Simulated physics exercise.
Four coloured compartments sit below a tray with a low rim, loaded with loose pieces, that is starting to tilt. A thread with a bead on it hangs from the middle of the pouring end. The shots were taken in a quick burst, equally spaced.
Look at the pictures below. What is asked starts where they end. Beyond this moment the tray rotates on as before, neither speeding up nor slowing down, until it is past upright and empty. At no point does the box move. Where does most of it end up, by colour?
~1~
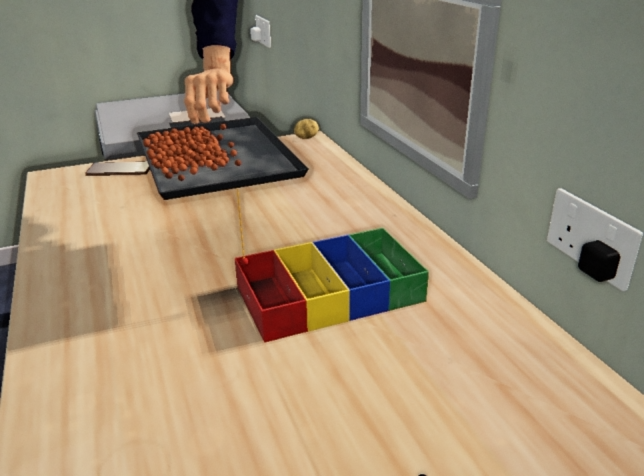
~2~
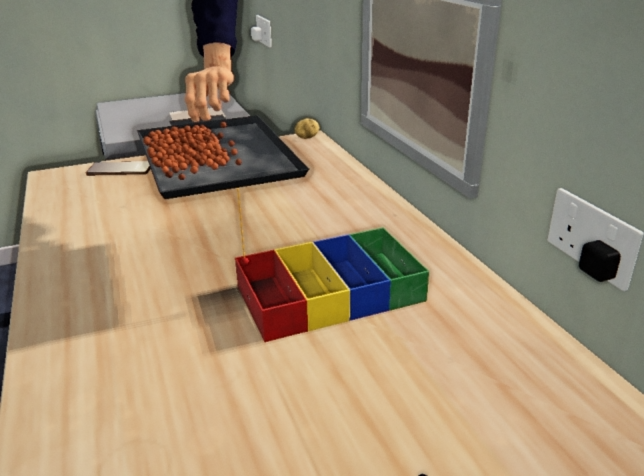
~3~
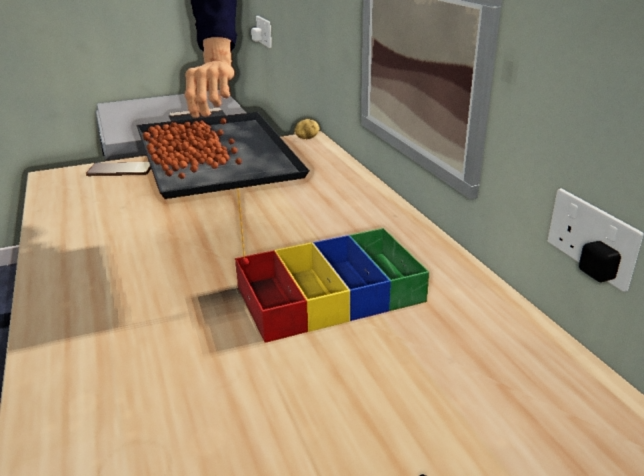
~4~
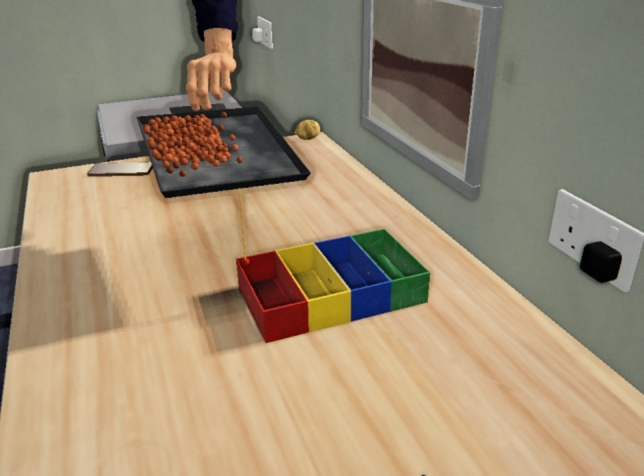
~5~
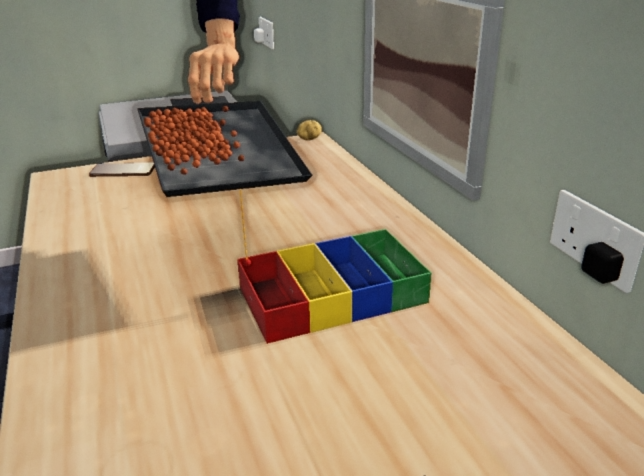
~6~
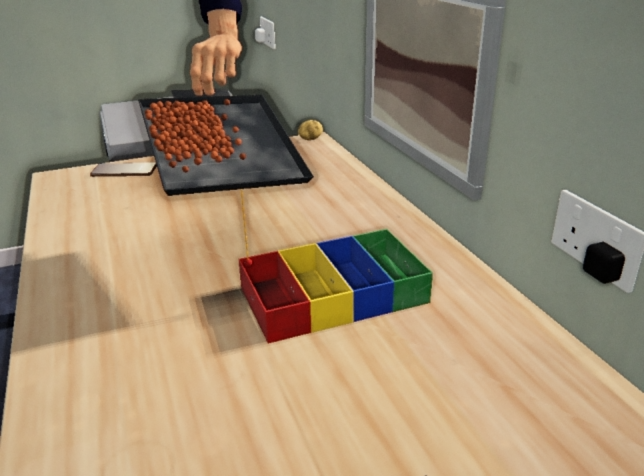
Most of it ends up in yellow.
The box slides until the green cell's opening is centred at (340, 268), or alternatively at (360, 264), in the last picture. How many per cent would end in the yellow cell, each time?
Close to 10 in a hundred, then close to 30 in a hundred.
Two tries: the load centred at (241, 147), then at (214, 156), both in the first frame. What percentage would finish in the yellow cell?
First case: Close to 60 %; second case: Close to 60 %.
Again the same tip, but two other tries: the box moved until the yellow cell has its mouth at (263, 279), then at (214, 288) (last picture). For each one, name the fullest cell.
That blue cell, then the cell in green.
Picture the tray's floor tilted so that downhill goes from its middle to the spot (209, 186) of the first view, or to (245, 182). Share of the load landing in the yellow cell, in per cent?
The first try would leave around 0 per cent there, the second around 30 per cent.
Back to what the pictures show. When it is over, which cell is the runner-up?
That would be the cell in red.
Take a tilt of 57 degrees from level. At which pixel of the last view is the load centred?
Near the pixel (285, 193).
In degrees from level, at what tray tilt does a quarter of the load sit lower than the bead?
That happens at close to 50 degrees.
Soon, tray tipped steeply; about half on the tray; a small part in the yellow cell; a small part in the blue cell; a small part in the red cell; a small part falling or outside the box.
A while on, tray tipped right over; about half in the yellow cell; about a quarter in the red cell; about a quarter in the blue cell; a small part falling or outside the box.
Towards the end, tray tipped past a quarter turn; about half in the yellow cell; about a quarter in the red cell; about a quarter in the blue cell; a small part falling or outside the box.
Finally, tray tipped past a quarter turn; about half in the yellow cell; about a quarter in the red cell; about a quarter in the blue cell; none in the green cell; a small part outside the box.
